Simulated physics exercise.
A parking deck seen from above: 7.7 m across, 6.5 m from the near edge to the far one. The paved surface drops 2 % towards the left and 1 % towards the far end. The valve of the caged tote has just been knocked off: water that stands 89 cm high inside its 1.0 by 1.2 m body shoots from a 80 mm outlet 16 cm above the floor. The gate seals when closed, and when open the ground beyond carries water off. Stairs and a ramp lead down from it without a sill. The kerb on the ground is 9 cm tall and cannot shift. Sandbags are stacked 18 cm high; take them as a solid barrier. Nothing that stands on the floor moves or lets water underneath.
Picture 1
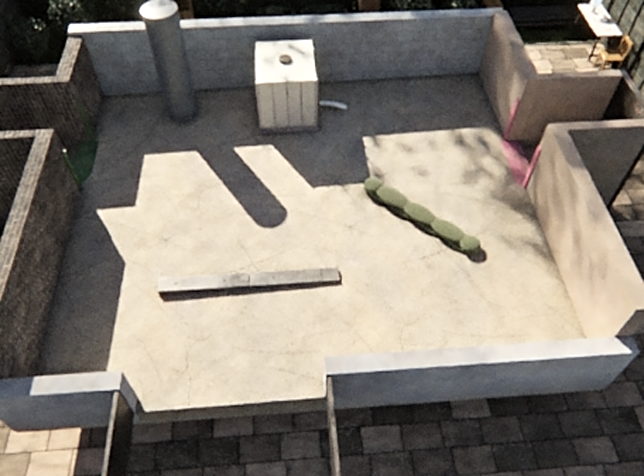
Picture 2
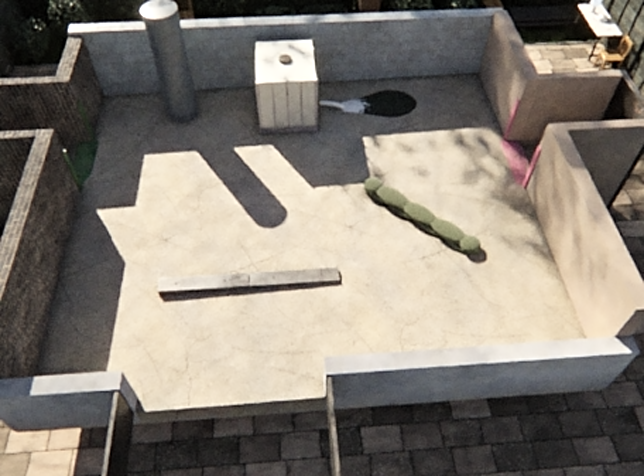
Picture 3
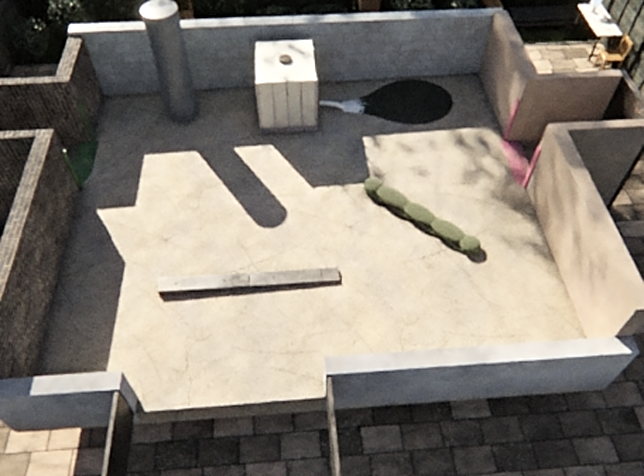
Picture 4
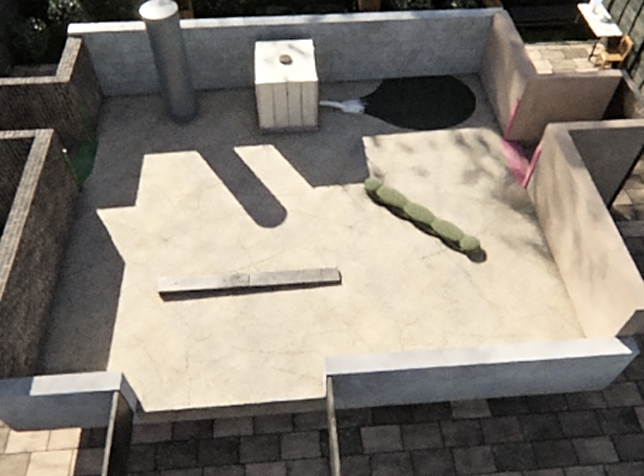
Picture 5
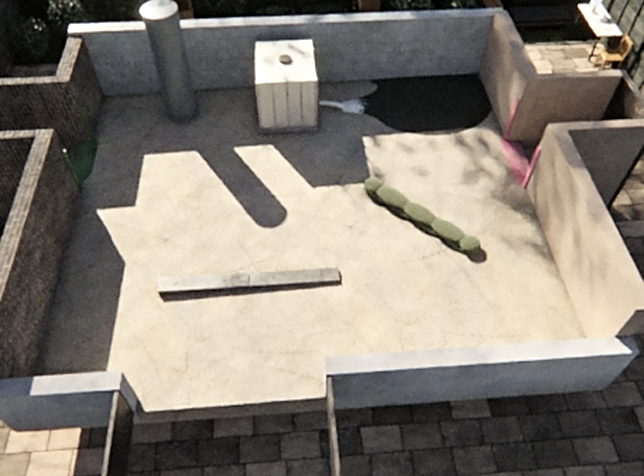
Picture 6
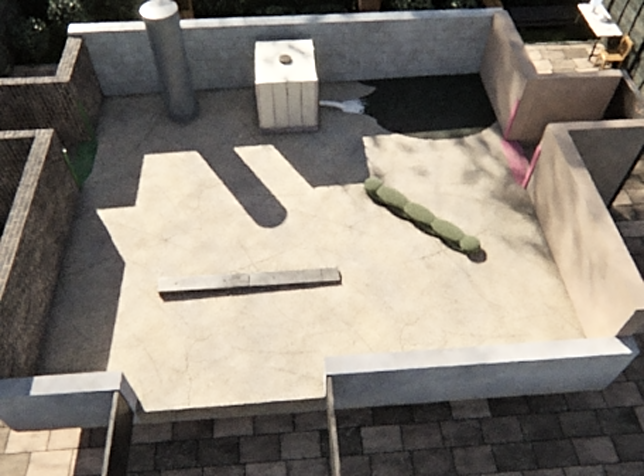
Water shot from the low spout of the pale boxy tank and spread in a dark sheet to the right across the walled, paved deck, widening between the back wall and the right-hand wall.
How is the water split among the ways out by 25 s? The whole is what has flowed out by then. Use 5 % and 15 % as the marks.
Shares: The gateway takes less than 5 %; the stairwell (marked pink) takes under 5 %; the down ramp (marked green) takes less than 5 %.
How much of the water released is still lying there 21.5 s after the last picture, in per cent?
About 96 per cent.
Then, 1.5 s after the last picture water covers 10 % of the floor and is deepest (4 cm) near (451, 87); gone so far, the gateway 0 %, the stairwell (marked pink) 0 %, the down ramp (marked green) 0 %.
Then, 4.5 s after the last picture water covers 15 % of the floor and is deepest (4 cm) near (439, 77); gone so far, the gateway 0 %, the stairwell (marked pink) 0 %, the down ramp (marked green) 0 %.
Then, 8.5 s after the last picture water covers 25 % of the floor and is deepest (5 cm) near (430, 77); gone so far, the gateway 0 %, the stairwell (marked pink) 0 %, the down ramp (marked green) 0 %.
Then, 12.5 s after the last picture water covers 30 % of the floor and is deepest (5 cm) near (404, 79); gone so far, the gateway 0 %, the stairwell (marked pink) 0 %, the down ramp (marked green) 0 %.
Then, 21.5 s after the last picture water covers 40 % of the floor and is deepest (5 cm) near (396, 79); gone so far, the gateway 0 %, the stairwell (marked pink) 0 %, the down ramp (marked green) 3 %.
